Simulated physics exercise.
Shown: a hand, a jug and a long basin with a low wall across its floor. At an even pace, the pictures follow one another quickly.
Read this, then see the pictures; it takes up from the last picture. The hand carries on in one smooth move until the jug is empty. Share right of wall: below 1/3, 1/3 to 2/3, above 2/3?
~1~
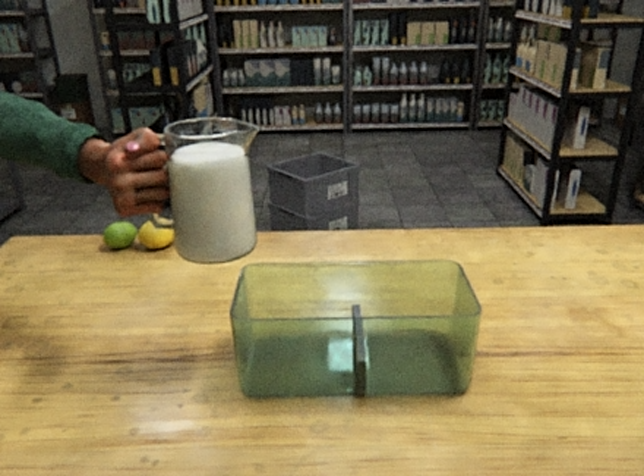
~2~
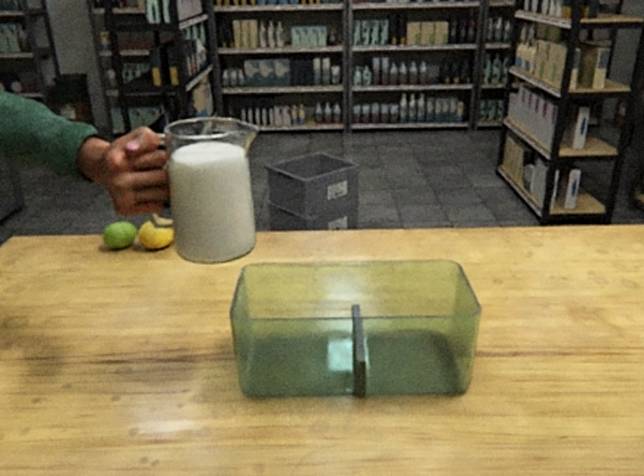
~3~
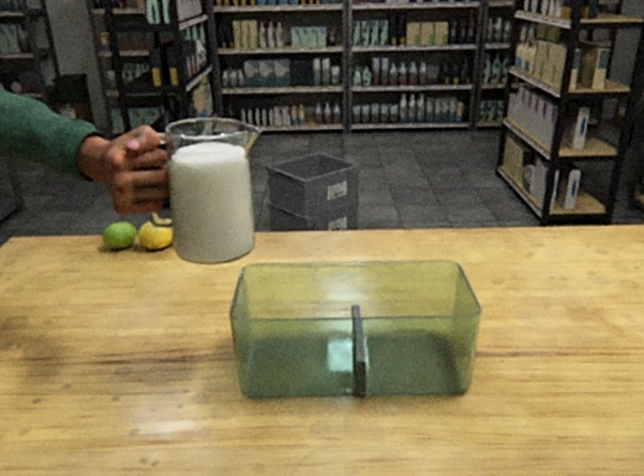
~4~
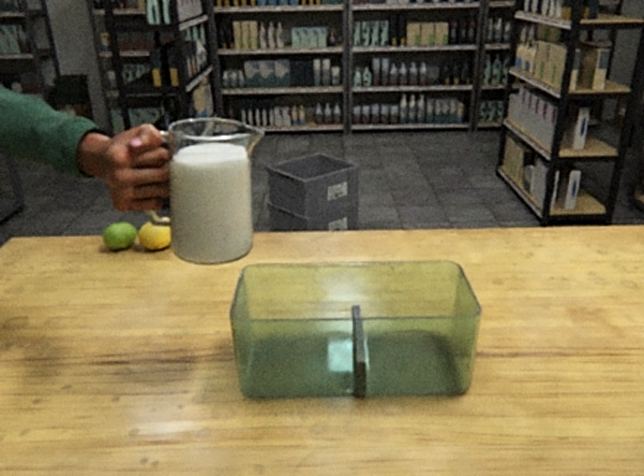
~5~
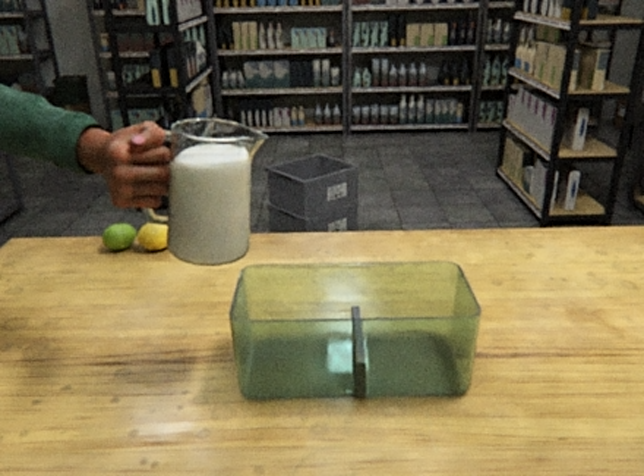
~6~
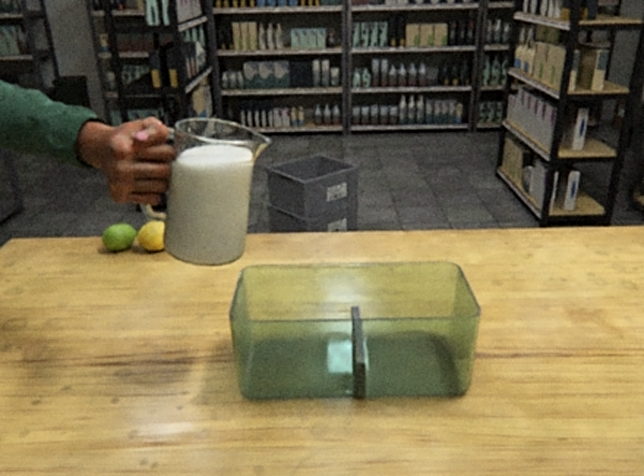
The part right of the wall will probably remain beneath one third.
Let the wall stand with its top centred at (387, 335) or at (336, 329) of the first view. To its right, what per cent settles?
Well, it's close to 5 per cent for the first one, then 75 per cent for the other.
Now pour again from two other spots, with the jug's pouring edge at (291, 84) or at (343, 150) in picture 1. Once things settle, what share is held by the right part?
Close to 90 in a hundred, and close to 95 in a hundred.
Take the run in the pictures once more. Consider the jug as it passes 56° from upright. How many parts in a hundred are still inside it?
Close to 95 parts in a hundred remain.
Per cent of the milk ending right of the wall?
It is close to 10 per cent.
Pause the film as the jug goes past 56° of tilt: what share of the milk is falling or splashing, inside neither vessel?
Around 5 in a hundred, more or less.
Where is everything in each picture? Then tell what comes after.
In the first frame, tilt 0°; pouring edge (260, 128); surface from (172, 152) to (245, 151); the long basin's rim runs from (237, 291) to (470, 287); the wall's top is at (359, 331).
In the second frame, tilt 0°; pouring edge (260, 128); surface from (172, 152) to (245, 151).
In the third frame, tilt 2°; pouring edge (261, 130); surface from (172, 153) to (247, 152).
In the fourth frame, tilt 4°; pouring edge (264, 133); surface from (173, 154) to (248, 152).
In the fifth frame, tilt 7°; pouring edge (267, 136); surface from (174, 156) to (250, 153).
In the sixth frame, tilt 11°; pouring edge (271, 141); surface from (176, 165) to (254, 154).
A moment on, the jug is tipped part way and 95 per cent is still to pour, 0 is left of the wall and 0 right of it.
Next, the jug is tipped on its side and 65 per cent is still to pour, 17 is left of the wall and 3 right of it.
Then the jug is tipped on its side and 23 per cent is still to pour, 57 is left of the wall and 11 right of it.
Later the jug is tipped on its side and 8 per cent is still to pour, 78 is left of the wall and 12 right of it.
In the end 86 per cent lies left of the wall, 12 right of it and 1 outside.
